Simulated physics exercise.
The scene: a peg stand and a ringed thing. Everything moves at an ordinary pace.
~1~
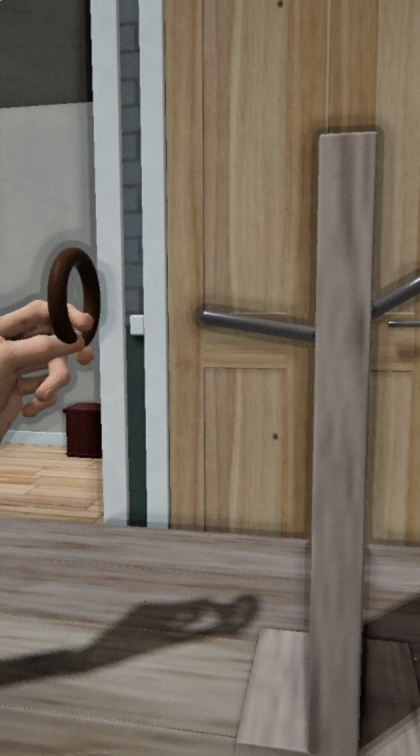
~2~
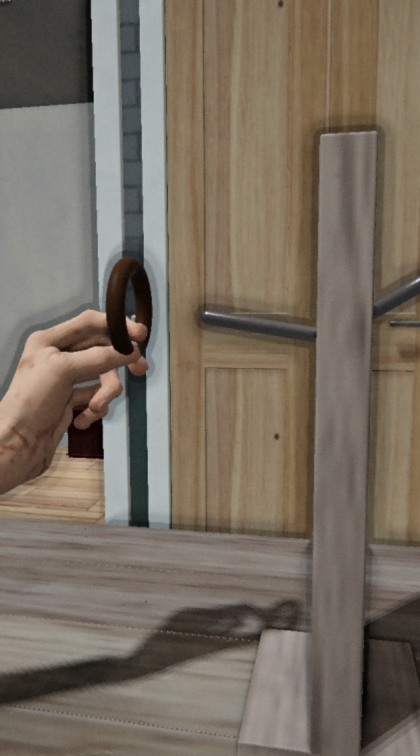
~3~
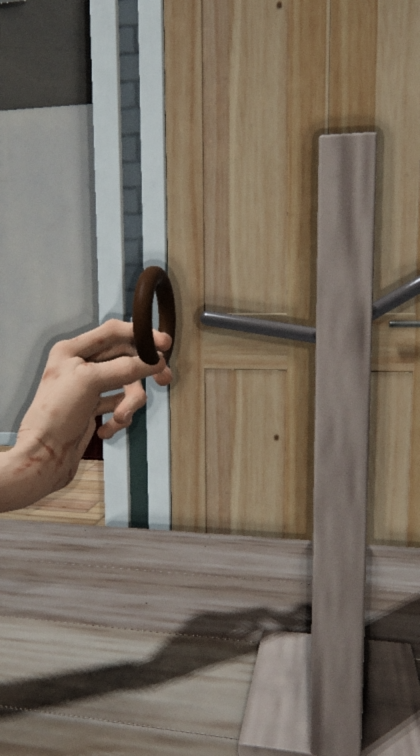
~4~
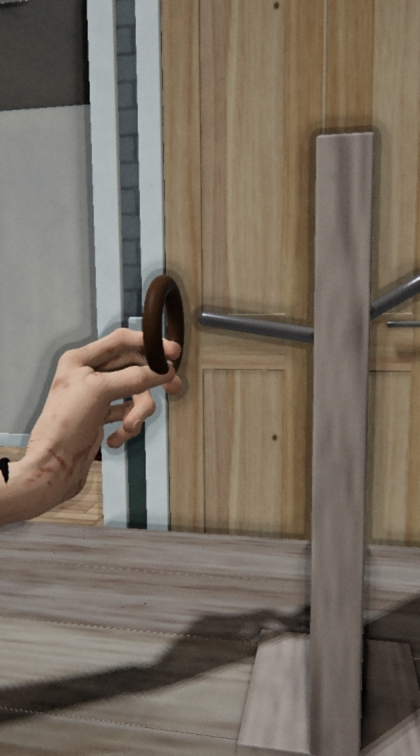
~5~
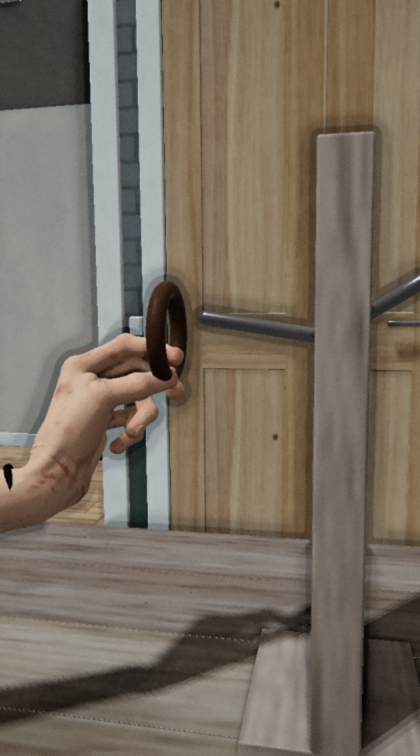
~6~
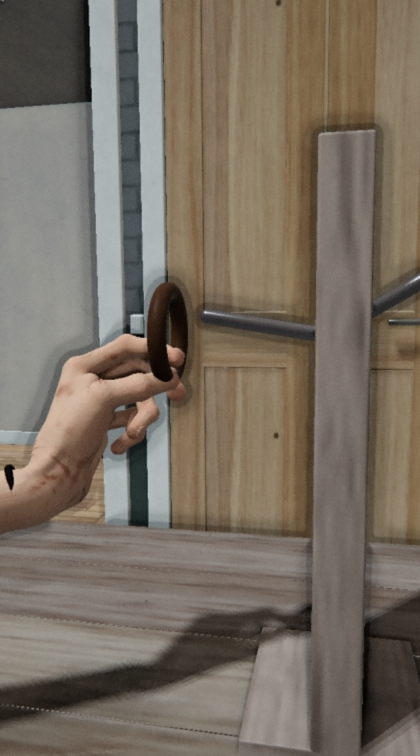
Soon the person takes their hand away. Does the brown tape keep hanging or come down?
I predict it will come free when let go.
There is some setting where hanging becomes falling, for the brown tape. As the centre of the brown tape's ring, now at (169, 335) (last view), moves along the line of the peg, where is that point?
I'd put the tipping spot at around (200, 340).
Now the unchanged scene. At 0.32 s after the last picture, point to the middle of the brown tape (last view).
Roughly at (174, 619).
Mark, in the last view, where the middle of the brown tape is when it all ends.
Somewhere around pixel (174, 642).
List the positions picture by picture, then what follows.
The first picture shows still on the way; brown tape (75, 299); peg stand (332, 446).
The second picture shows still on the way; brown tape (131, 309); peg stand (334, 446).
The third picture shows still on the way; brown tape (155, 319); peg stand (334, 447).
The fourth picture shows still on the way; brown tape (165, 328); peg stand (332, 447).
The fifth picture shows still on the way; brown tape (167, 334); peg stand (332, 446).
The sixth picture shows in place, still held; brown tape (168, 335); peg stand (333, 445).
Then, 0.16 s later than the last frame, brown tape dropping near (170, 421).
Then, 0.24 s later than the last frame, brown tape dropping near (172, 566).
Then, 0.32 s later than the last frame, brown tape fallen near (173, 619).
When it is over, the brown tape drops to the table, near (174, 642).
